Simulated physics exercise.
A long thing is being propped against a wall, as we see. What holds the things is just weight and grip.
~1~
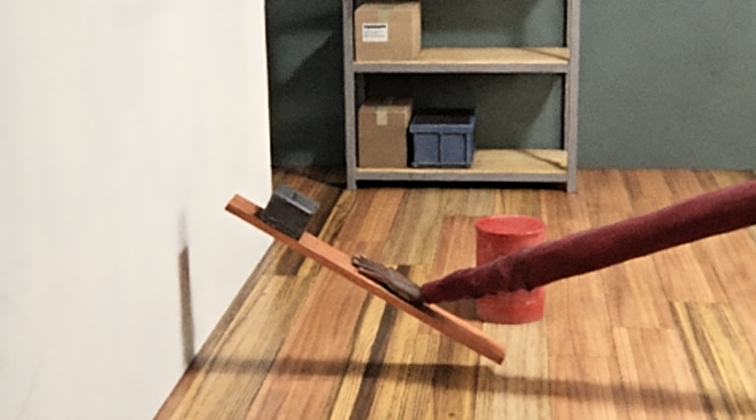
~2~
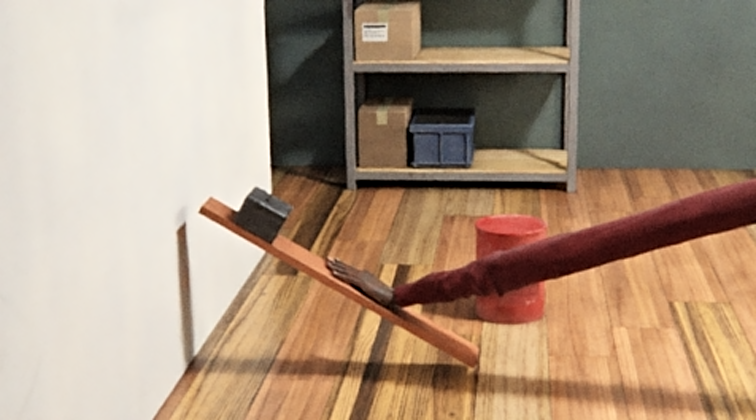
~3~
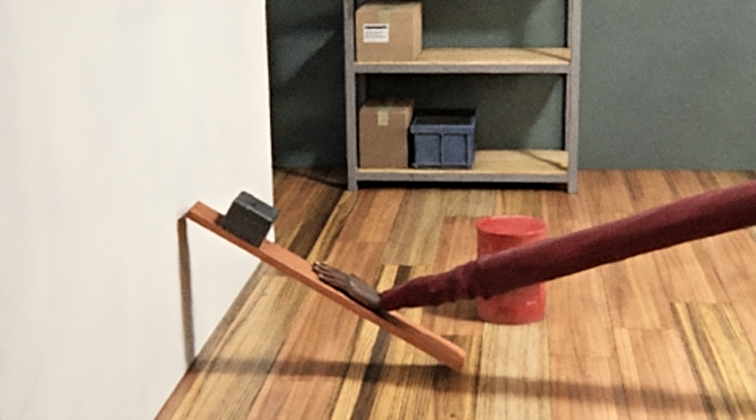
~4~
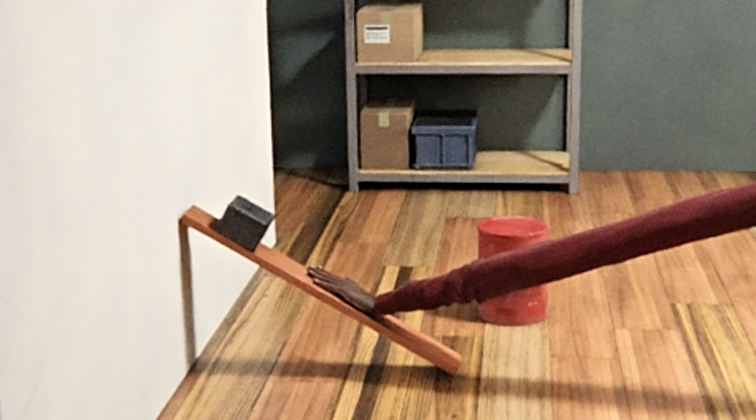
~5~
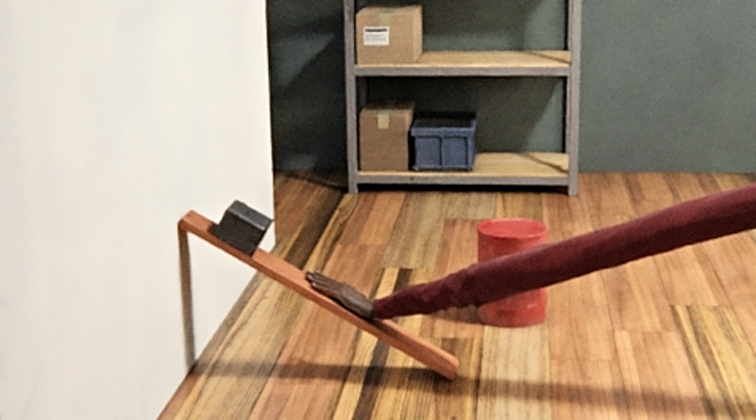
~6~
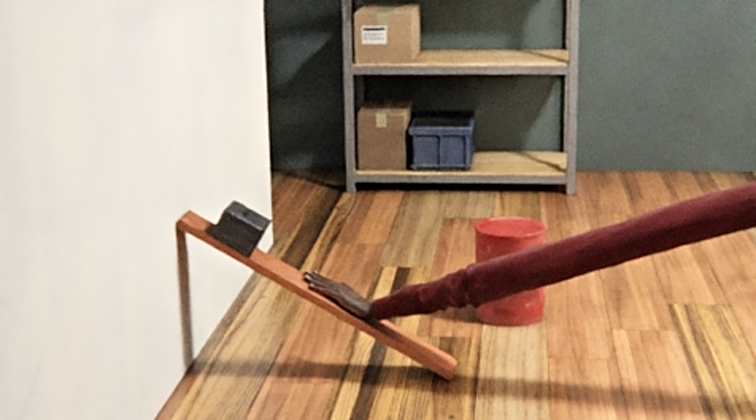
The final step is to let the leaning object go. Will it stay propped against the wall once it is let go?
No: My guess is it loses its place.
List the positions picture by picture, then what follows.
The first picture shows not yet at the wall; orange plank (367, 279); red pail (511, 269).
The second picture shows not yet at the wall; orange plank (341, 282); red pail (510, 269).
The third picture shows not yet at the wall; orange plank (328, 285); red pail (511, 269).
The fourth picture shows not yet at the wall; orange plank (323, 290); red pail (513, 270).
The fifth picture shows leant on the wall, still held; orange plank (320, 294); red pail (512, 272).
The sixth picture shows leant on the wall, still held; orange plank (319, 295); red pail (510, 271).
Then, 0.30 s after the last picture, orange plank sunk by 15° near (334, 330).
Then, 0.40 s after the last picture, orange plank sunk by 30° near (342, 367).
At rest, moved from the start, orange plank; red pail in place. Seen from the same camera at the end, orange plank near (343, 367). The plank slips out.
